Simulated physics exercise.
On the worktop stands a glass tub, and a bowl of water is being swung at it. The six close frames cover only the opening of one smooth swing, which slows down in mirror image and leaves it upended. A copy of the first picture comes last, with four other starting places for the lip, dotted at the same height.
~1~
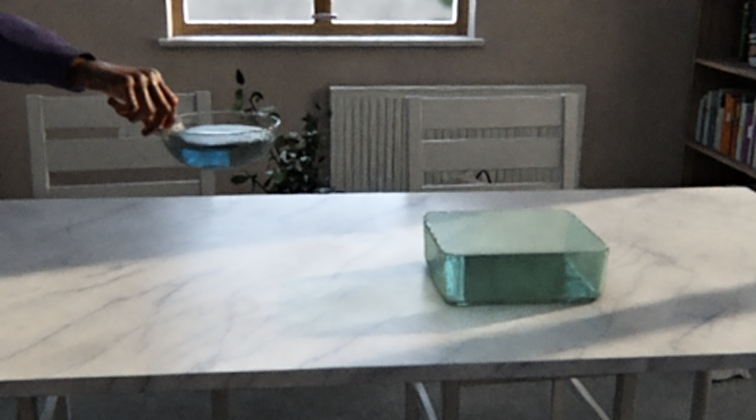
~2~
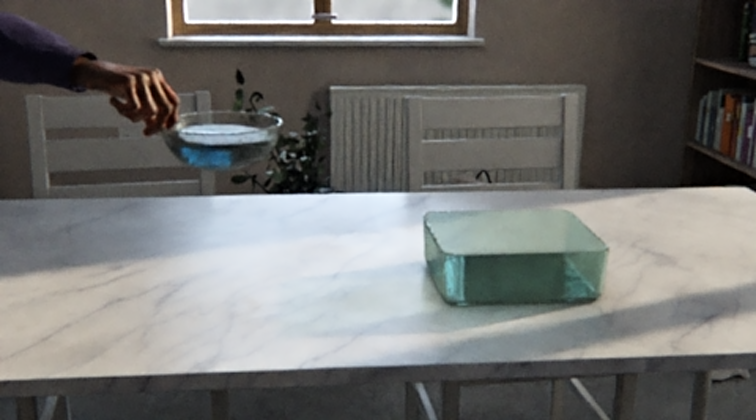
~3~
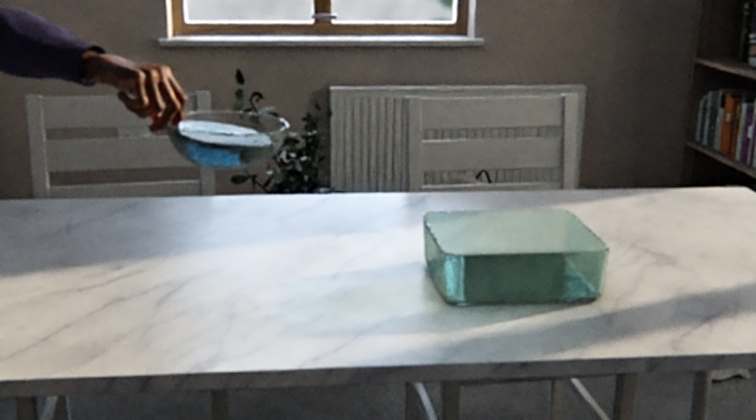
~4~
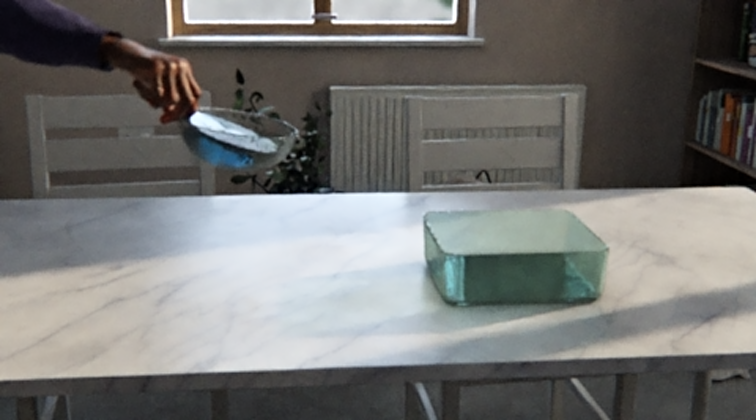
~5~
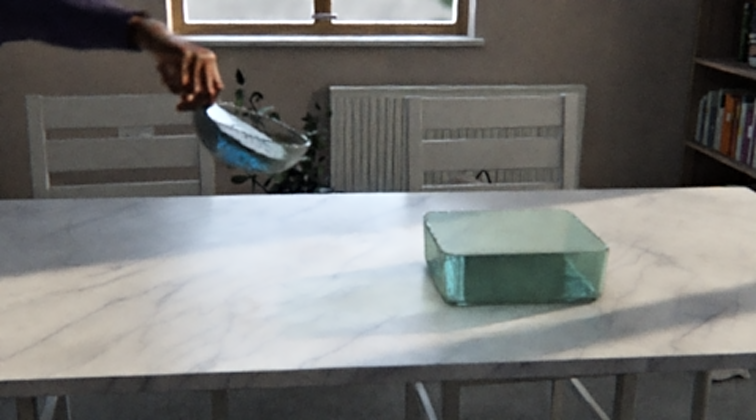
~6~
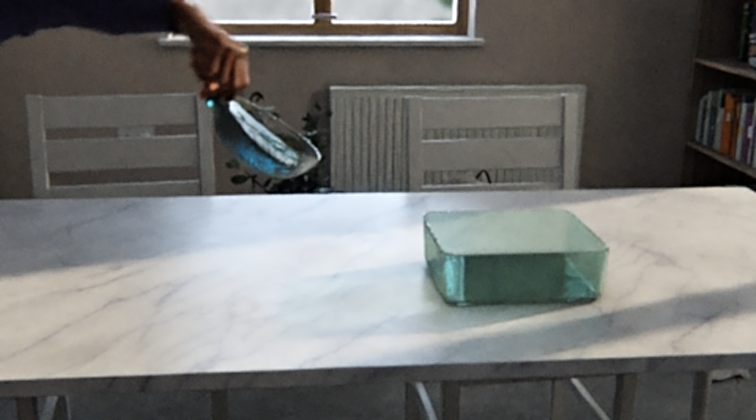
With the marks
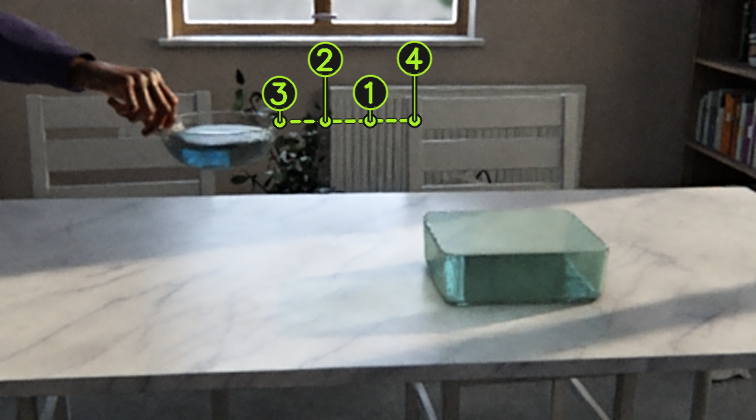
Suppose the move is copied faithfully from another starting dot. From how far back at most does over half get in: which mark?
That is spot 2.
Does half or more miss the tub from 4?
No, not at all.
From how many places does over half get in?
Three.
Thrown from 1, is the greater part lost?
No.
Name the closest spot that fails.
3.
In lime, 1 at (370, 120); 2 at (325, 121); 3 at (279, 121); 4 at (414, 120).
For spot 1, about 65 % lands in the tub, 5 % falls short and 29 % goes beside or beyond.
For spot 2, about 74 % lands in the tub, 10 % falls short and 16 % goes beside or beyond.
For spot 3, about 10 % lands in the tub, 83 % falls short and 7 % goes beside or beyond.
For spot 4, about 79 % lands in the tub, 14 % falls short and 7 % goes beside or beyond.
